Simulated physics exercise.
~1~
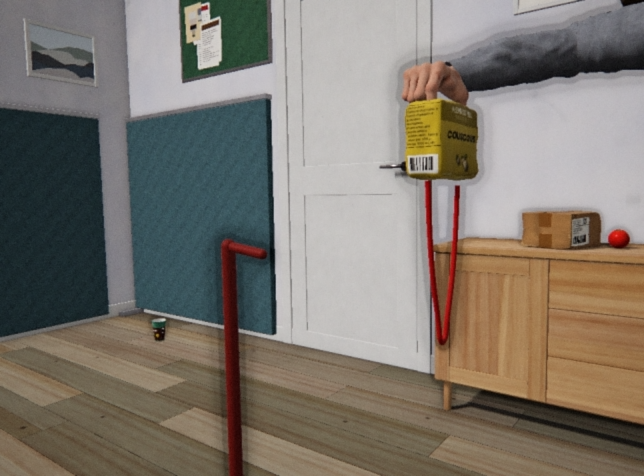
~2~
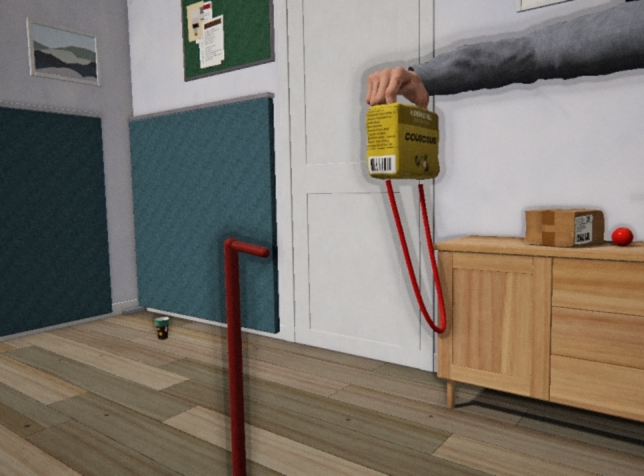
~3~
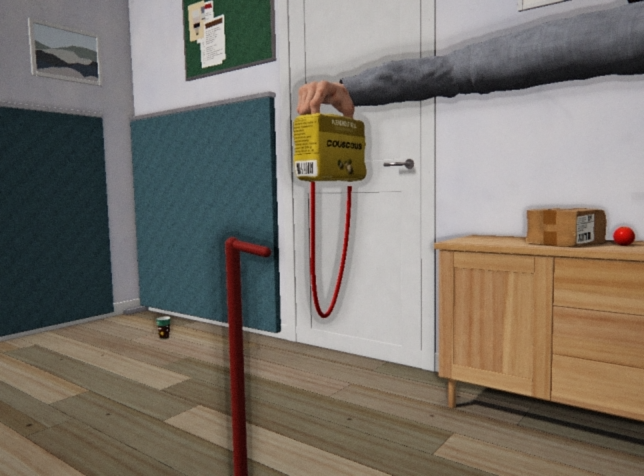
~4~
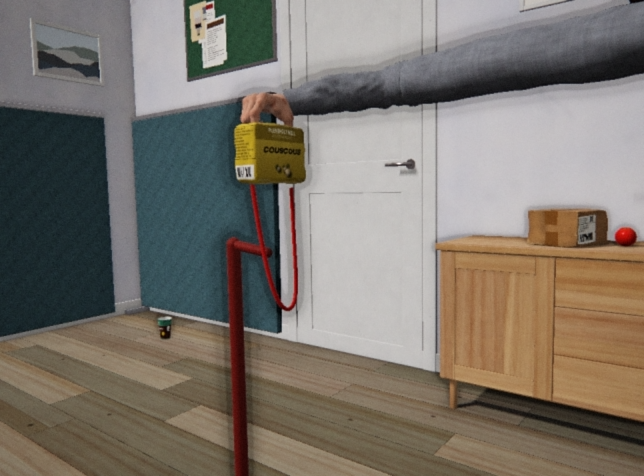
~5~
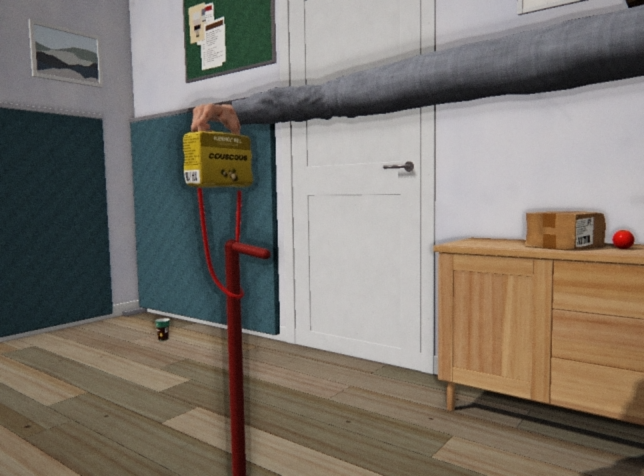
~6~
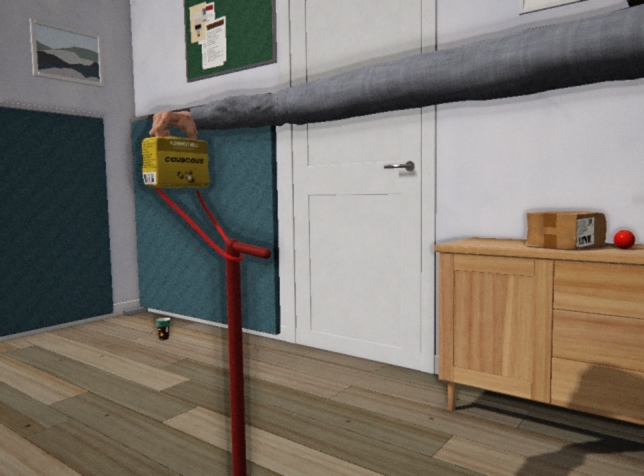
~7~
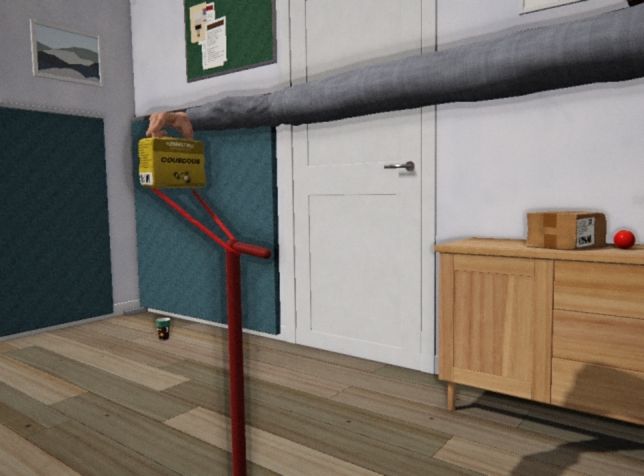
At the start, a hand at the end of a long grey sleeve holds a yellow pouch upright in front of a white door, with a red loop hanging beneath it. The arm carries the pouch steadily left, toward a red post with a short hooked top, and the loop swings along below. The pouch passes above the post, and the trailing loop meets it just under the hook. As the hand moves further left, the loop catches and stretches into a slant. At the end, the hand has stopped beyond the post, with the loop pulled tight around it.
